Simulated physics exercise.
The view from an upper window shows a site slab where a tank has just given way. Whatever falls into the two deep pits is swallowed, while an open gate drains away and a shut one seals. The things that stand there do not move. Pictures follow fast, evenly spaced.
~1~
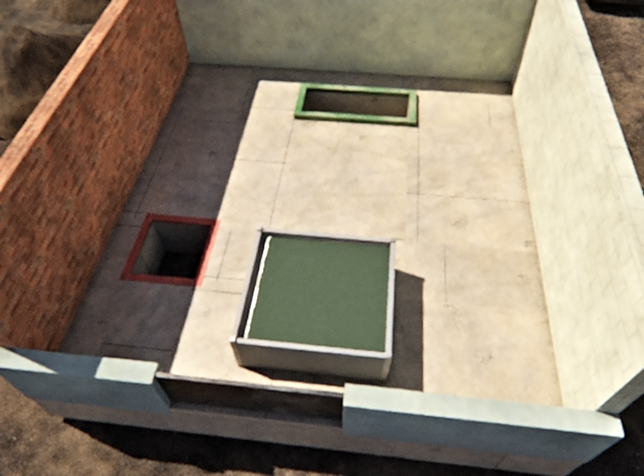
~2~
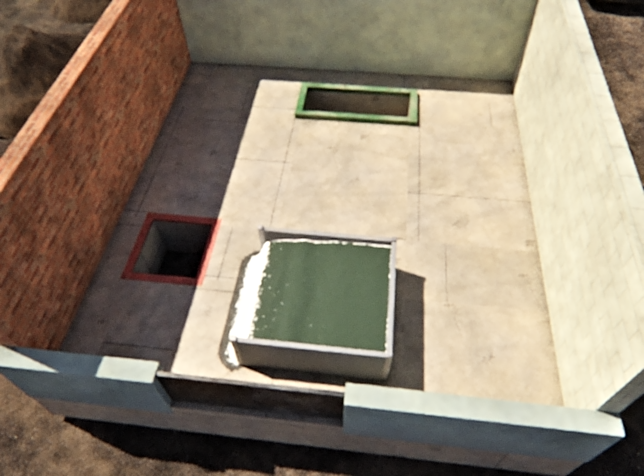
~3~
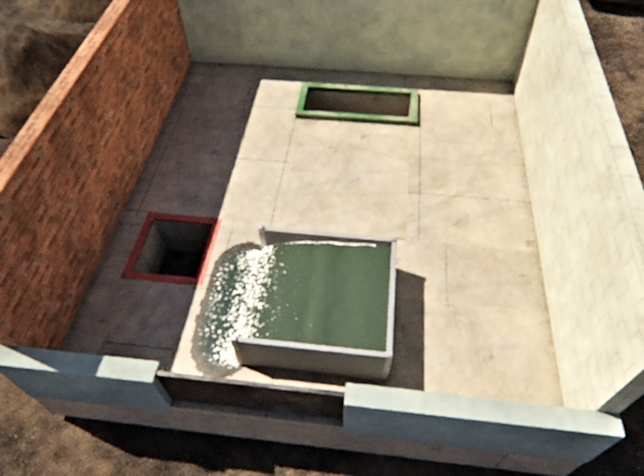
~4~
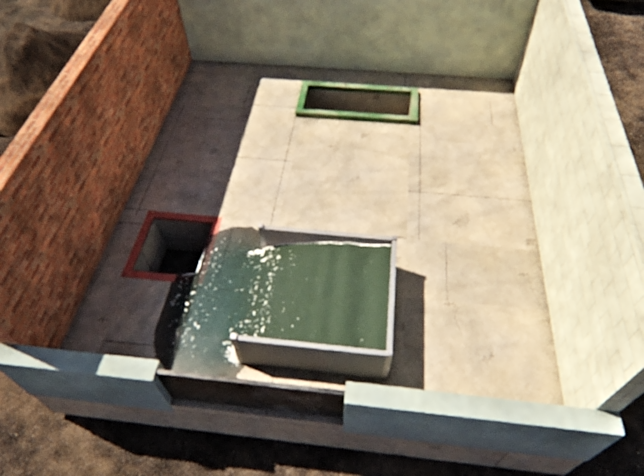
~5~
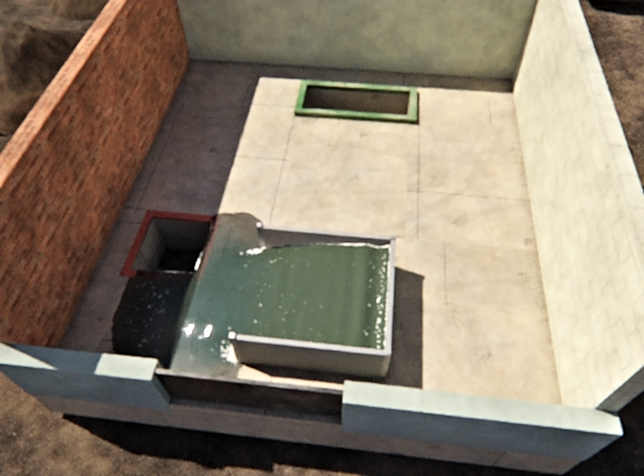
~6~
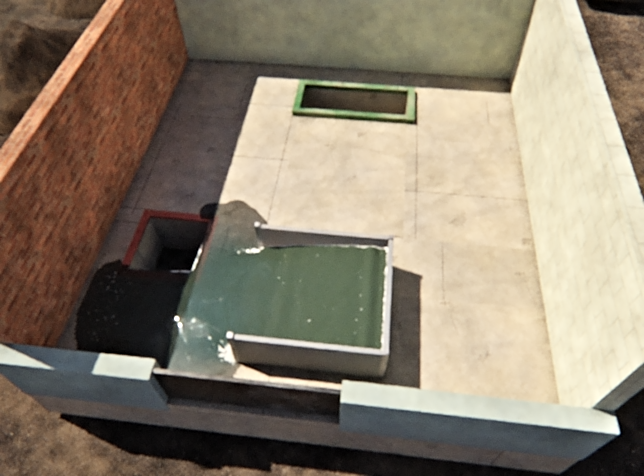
Water pours from the tank's open left side and spreads left across the slab, darkening it beside the red-edged opening.
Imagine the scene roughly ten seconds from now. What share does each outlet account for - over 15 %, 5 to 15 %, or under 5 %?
The gate gets a mere sliver - short of five per cent; the green pit gets a mere sliver - short of five per cent; the red pit gets a sizeable chunk - beyond fifteen per cent.
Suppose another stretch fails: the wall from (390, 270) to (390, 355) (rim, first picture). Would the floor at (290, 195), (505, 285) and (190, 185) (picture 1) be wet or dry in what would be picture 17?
Unsoaked, then soaked, then unsoaked.
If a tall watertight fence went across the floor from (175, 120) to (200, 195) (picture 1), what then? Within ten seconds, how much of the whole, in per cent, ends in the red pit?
Roughly 70 per cent ends up in the red pit.
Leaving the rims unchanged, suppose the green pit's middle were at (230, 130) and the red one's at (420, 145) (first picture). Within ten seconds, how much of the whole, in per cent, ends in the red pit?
The red pit takes 8 per cent.
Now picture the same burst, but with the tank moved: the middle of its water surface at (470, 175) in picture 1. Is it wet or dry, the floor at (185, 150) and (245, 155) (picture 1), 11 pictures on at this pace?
First submerged, then submerged.
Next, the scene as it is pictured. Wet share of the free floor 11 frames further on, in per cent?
Roughly 15 %.
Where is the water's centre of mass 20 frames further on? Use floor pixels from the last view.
Roughly (200, 288) in the last picture.
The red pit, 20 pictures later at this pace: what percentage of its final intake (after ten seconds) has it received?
It would be roughly 60 percent of the ten-second total.
A moment on, water covers 15 % of the floor; the gate 0 %, the green pit 0 %, the red pit 11 %.
Next, water covers 15 % of the floor; the gate 0 %, the green pit 0 %, the red pit 21 %.
Then, water covers 25 % of the floor; the gate 0 %, the green pit 0 %, the red pit 38 %.
Later, water covers 35 % of the floor; the gate 0 %, the green pit 0 %, the red pit 54 %.
In the end, water covers 50 % of the floor; the gate 0 %, the green pit 0 %, the red pit 61 %.
